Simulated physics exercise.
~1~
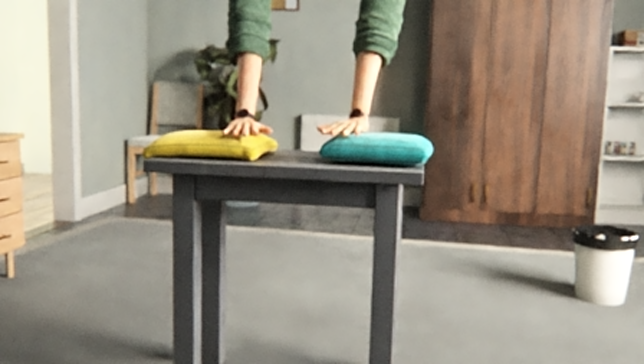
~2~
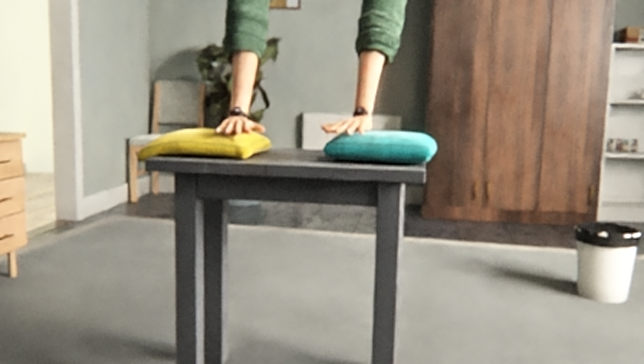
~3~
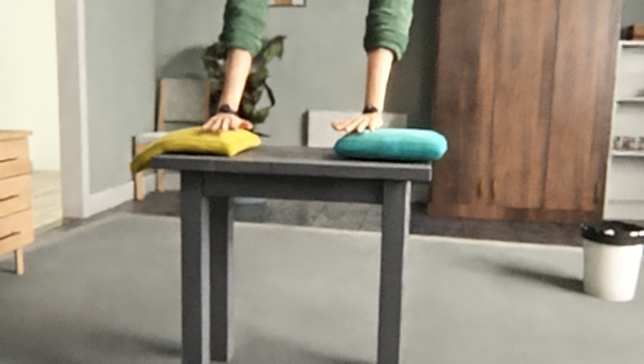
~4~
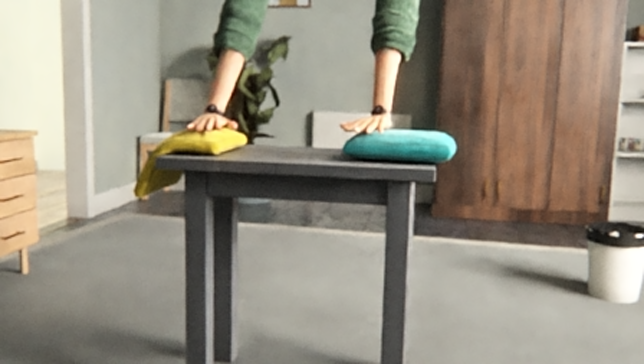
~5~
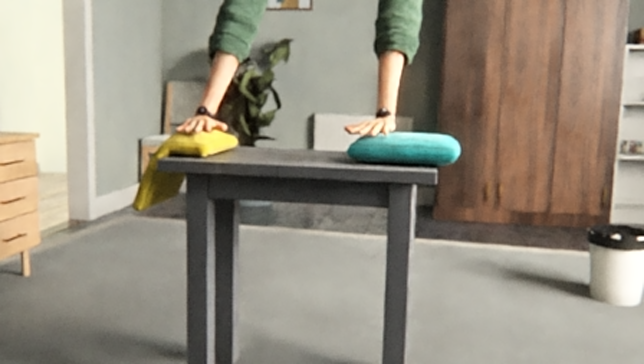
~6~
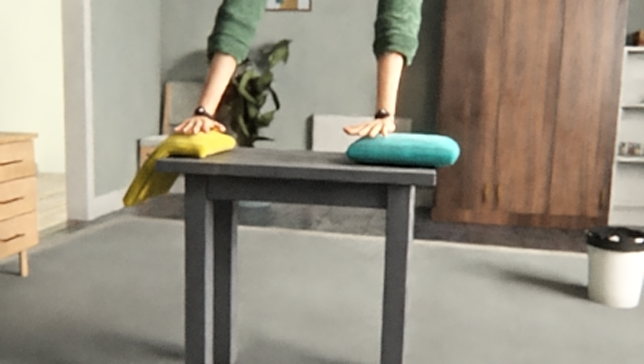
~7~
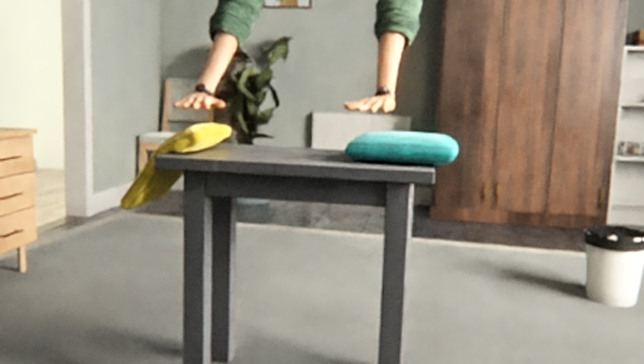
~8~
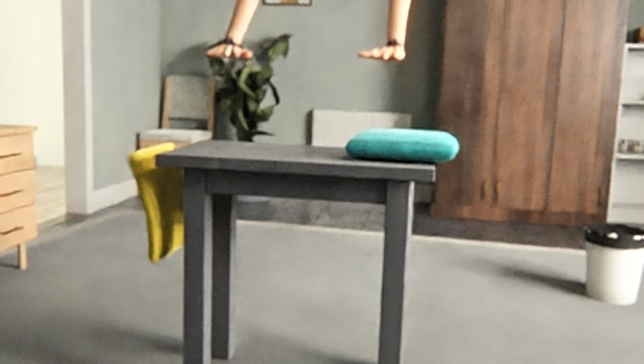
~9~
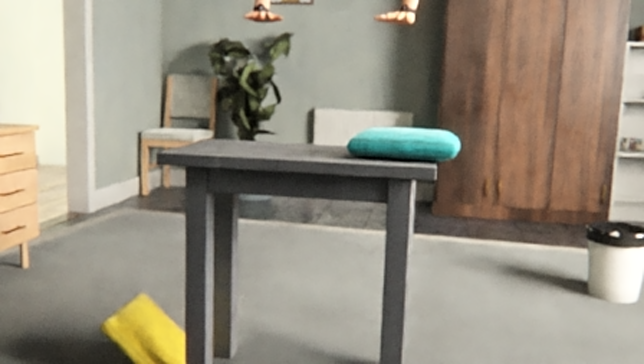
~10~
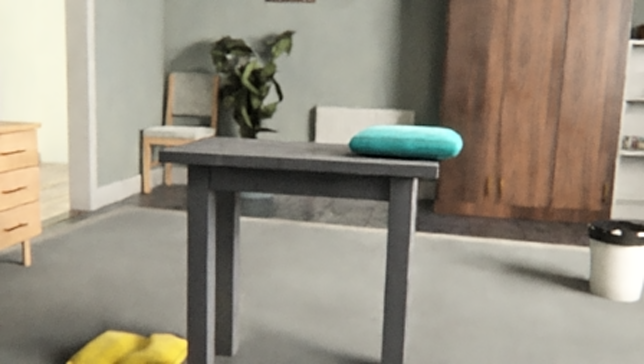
In a room, hands pushing a yellow folded blanket and turquoise soft bag apart on a table, the blanket slumping to the floor.
